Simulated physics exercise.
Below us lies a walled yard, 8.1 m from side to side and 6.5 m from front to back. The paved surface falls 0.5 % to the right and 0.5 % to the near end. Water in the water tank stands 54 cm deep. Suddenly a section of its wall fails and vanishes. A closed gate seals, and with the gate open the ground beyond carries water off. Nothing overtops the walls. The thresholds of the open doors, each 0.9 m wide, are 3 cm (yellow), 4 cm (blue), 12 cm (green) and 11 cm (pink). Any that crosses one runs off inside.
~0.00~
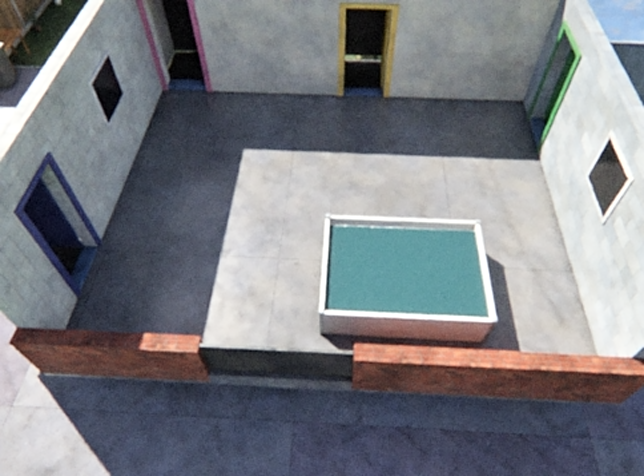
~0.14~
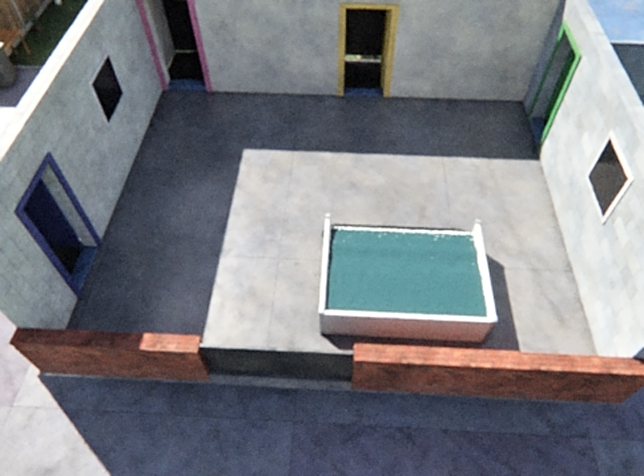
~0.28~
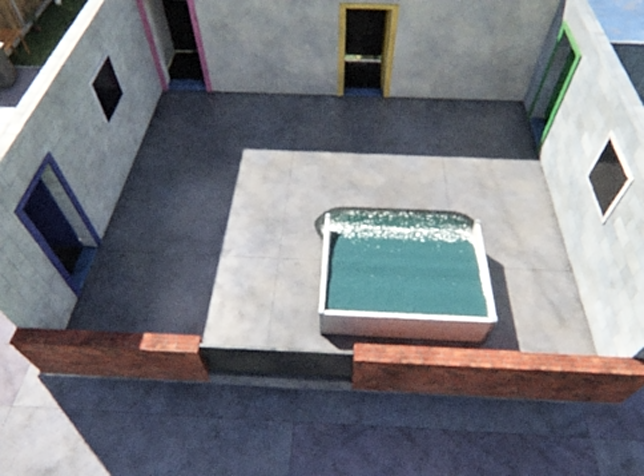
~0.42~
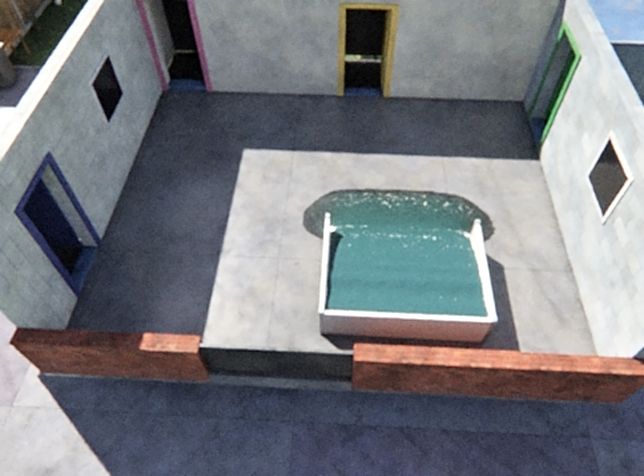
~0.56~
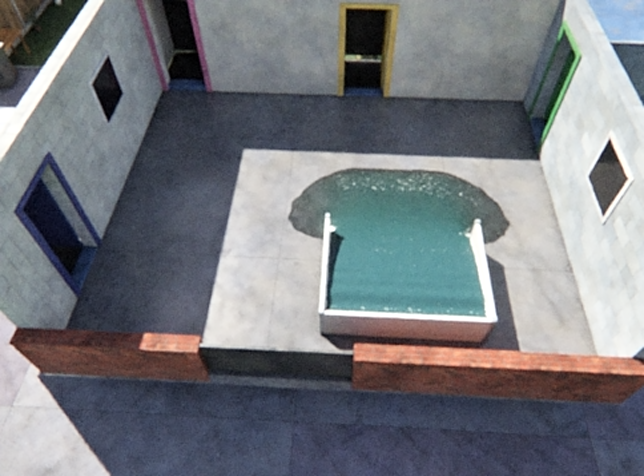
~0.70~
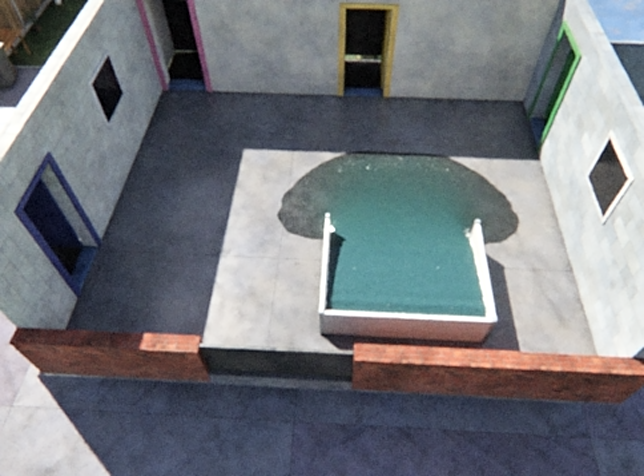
Teal water sits still in a white-walled rectangular tank right of centre in a grey paved yard, seen from high above by an unmoving camera. Pale walls hold doorways edged in blue, pink, yellow and green, with a low red brick wall along the near side. The tank's far side vanishes, and water pours out behind it, foaming white, then spreads smoothly into a widening rounded pool across the paving.
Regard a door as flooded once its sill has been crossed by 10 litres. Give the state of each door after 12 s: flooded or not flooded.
State after that time: Yellow door flooded, blue door not flooded, green door flooded, pink door not flooded.
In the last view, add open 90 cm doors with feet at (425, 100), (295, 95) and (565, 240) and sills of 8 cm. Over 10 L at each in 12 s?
Note, doorways in listed order: Goes beyond, goes beyond, stays short.
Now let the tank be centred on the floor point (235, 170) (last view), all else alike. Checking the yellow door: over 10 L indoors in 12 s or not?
Yellow: Beyond limit.
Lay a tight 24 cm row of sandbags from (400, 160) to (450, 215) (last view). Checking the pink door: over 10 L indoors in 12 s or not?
Against that limit: Pink above.
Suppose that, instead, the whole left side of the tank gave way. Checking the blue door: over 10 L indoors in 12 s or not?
Note: Blue door, beyond the limit.
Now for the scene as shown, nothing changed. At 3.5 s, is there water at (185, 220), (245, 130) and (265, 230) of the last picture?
First spot not yet wet, second submerged, third not yet wet.
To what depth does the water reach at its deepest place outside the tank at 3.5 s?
Around 26 centimetres deep.
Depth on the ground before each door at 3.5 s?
Depths in cm: Yellow 16, blue 0, green 20, pink 4.
After 1.4 s water covers 35 % of the floor and is deepest (22 cm) near (431, 235); yellow door 5 cm at the sill, 0 L in, blue door not reached, green door not reached, pink door not reached.
After 2.2 s water covers 45 % of the floor and is deepest (26 cm) near (402, 101); yellow door 14 cm at the sill, 62 L in, blue door not reached, green door 10 cm at the sill, 0 L in, pink door not reached.
After 3.5 s water covers 50 % of the floor and is deepest (26 cm) near (517, 104); yellow door 16 cm at the sill, 192 L in, blue door not reached, green door 20 cm at the sill, 5 L in, pink door 4 cm at the sill, 0 L in.
After 7.0 s water covers 70 % of the floor and is deepest (12 cm) near (594, 379); yellow door 6 cm at the sill, 287 L in, blue door 1 cm at the sill, 0 L in, green door 6 cm at the sill, 28 L in, pink door 7 cm at the sill, 0 L in.
After 12.0 s water covers 95 % of the floor and is deepest (10 cm) near (272, 362); yellow door 2 cm at the sill, 295 L in, blue door 3 cm at the sill, 0 L in, green door 4 cm at the sill, 28 L in, pink door 3 cm at the sill, 0 L in.
